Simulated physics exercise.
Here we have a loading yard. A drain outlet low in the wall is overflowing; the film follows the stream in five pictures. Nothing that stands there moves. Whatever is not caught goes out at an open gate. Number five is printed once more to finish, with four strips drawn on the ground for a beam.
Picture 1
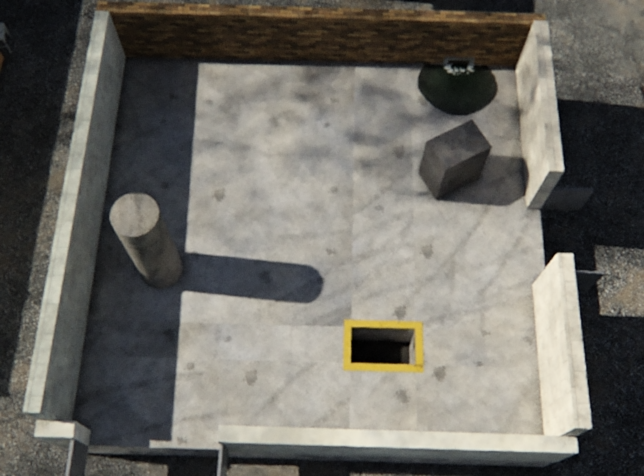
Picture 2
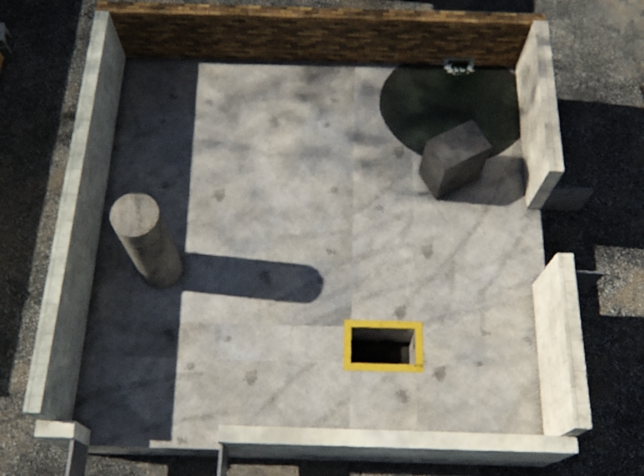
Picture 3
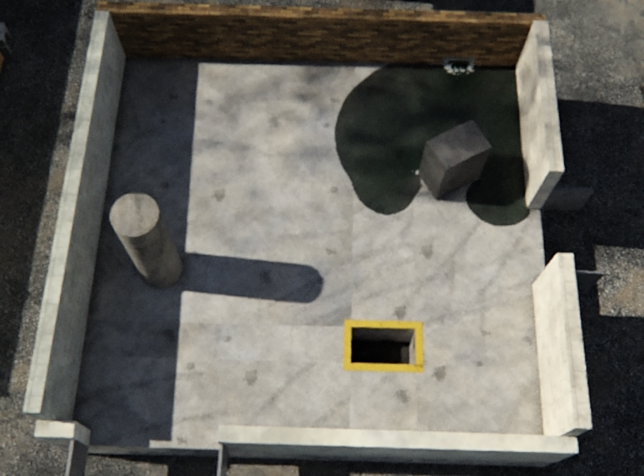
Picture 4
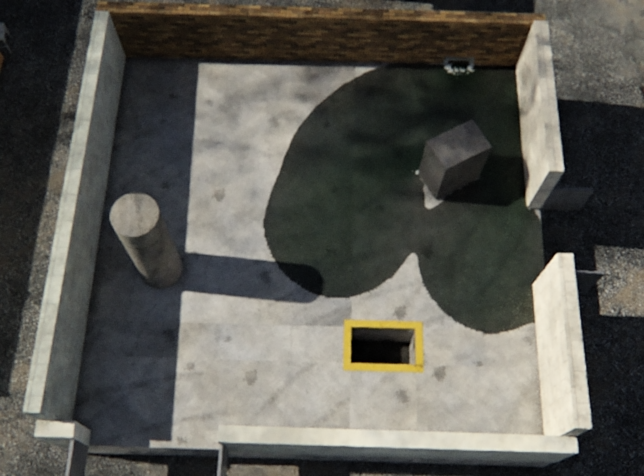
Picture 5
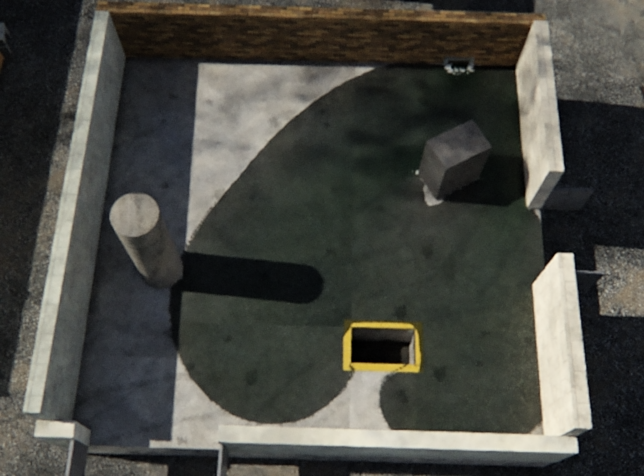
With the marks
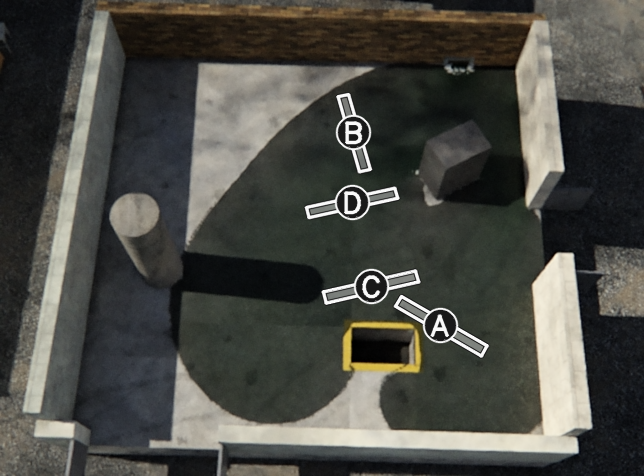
Dark water spreading from the top right corner of a walled yard, passing around a grey block and reaching a yellow-edged gully.
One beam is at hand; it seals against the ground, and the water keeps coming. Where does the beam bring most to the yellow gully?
B works best here.
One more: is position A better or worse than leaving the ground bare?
It is worse.
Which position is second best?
D.
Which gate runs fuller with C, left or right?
More leaves on the left.
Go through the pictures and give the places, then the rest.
Outfall at (458, 61); yellow gully at (383, 346); open gate at (158, 432); open gate at (530, 246); water covers 2 % of the ground and shows as far out as (480, 102); yellow gully still dry.
Water covers 9 % of the ground and shows as far out as (409, 143); yellow gully still dry.
Water covers 16 % of the ground and shows as far out as (389, 209); yellow gully still dry.
Water covers 33 % of the ground and shows as far out as (307, 282); yellow gully still dry.
Water covers 59 % of the ground and shows as far out as (203, 375); yellow gully taking water.
On the marked copy, A from (398, 301) to (484, 350); B from (343, 95) to (364, 170); C from (324, 297) to (417, 276); D from (307, 212) to (396, 193).
With A, about 10 % of the stream runs into the yellow gully, about 89 % out by the gates.
With B, about 32 % of the stream runs into the yellow gully, about 66 % out by the gates.
With C, about 12 % of the stream runs into the yellow gully, about 88 % out by the gates.
With D, about 18 % of the stream runs into the yellow gully, about 82 % out by the gates.
